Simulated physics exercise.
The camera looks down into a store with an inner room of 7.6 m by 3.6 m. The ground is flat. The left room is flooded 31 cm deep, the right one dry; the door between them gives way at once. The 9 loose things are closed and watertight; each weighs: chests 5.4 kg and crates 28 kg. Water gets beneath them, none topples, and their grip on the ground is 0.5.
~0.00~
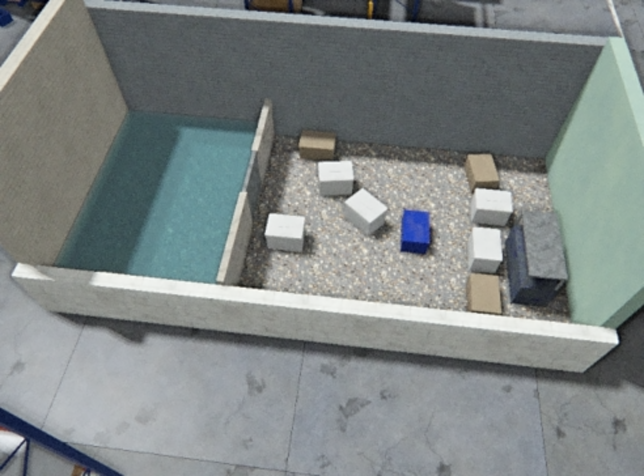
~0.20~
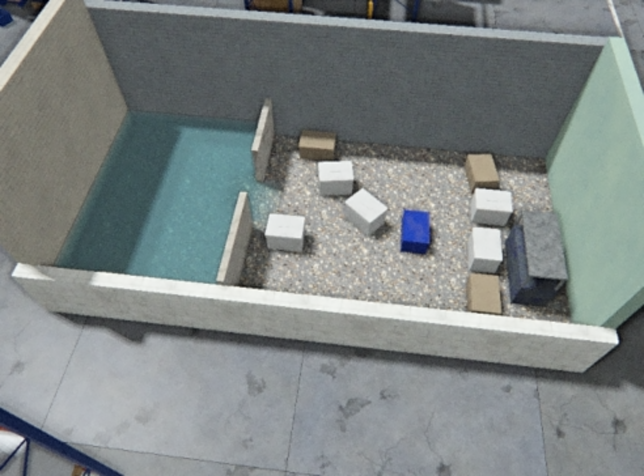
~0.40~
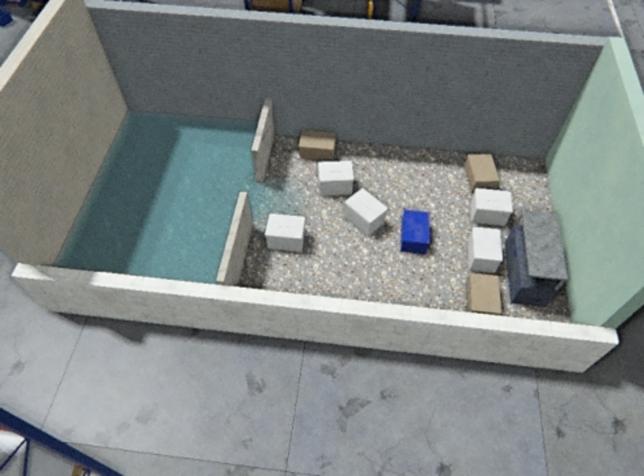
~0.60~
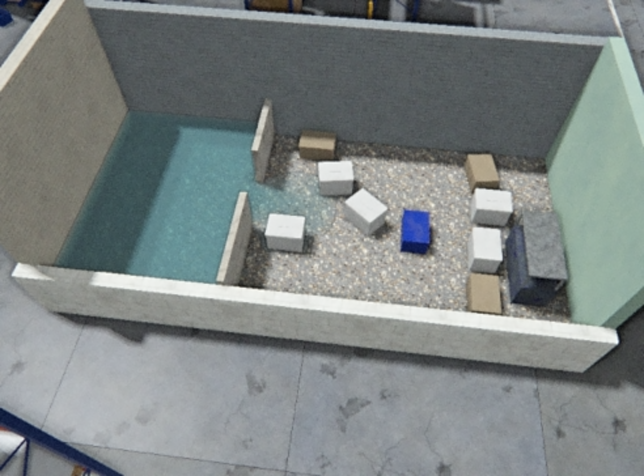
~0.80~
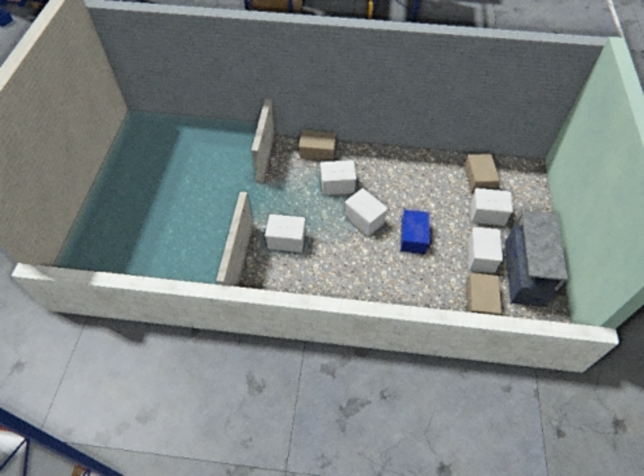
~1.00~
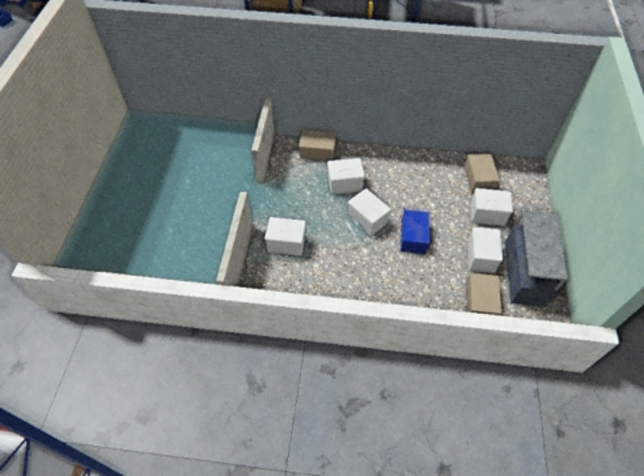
Water flows from the left room through the gap and nudges two white boxes right.
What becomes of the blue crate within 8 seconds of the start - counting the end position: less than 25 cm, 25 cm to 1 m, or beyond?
Blue crate holds its place.
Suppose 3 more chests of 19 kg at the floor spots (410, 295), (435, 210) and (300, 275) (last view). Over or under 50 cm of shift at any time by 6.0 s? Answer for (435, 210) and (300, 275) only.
In that order: Past it, under.
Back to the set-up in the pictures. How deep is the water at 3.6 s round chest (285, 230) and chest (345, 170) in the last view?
Roughly 1 and 11 cm.
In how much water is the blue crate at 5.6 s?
About 5 cm.
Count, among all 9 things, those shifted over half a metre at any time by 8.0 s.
I count 4.
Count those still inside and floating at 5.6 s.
4 of them.
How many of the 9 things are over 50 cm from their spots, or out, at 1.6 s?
1 of them.
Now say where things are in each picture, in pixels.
The first picture shows the blue crate at (416, 226), on the bottom; 9.5 m2 under water; 0 of 9 have shifted.
The second picture shows the blue crate at (416, 226) rests on the ground; 9.9 m2 under water; 0 of 9 have shifted.
The third picture shows the blue crate at (416, 226) rests on the ground; 10.4 m2 under water; 0 of 9 have shifted.
The fourth picture shows the blue crate at (416, 226), on the bottom; 10.9 m2 under water; 0 of 9 have shifted.
The fifth picture shows the blue crate at (416, 226) rests on the ground; water covers 11.4 m2; 0 of 9 have shifted.
The sixth picture shows the blue crate at (416, 226) rests on the ground; 12.3 m2 under water; 2 of 9 have shifted.
After 1.6 s the blue crate is near (417, 226), 0.0 m from its start, aground; 1 afloat.
After 3.6 s the blue crate is near (417, 226), 0.0 m from its start, aground; 2 afloat.
After 5.6 s the blue crate is near (417, 226), 0.0 m from its start, aground; 4 afloat.
After 8.0 s the blue crate is near (417, 226), 0.0 m from its start, aground; 6 afloat.
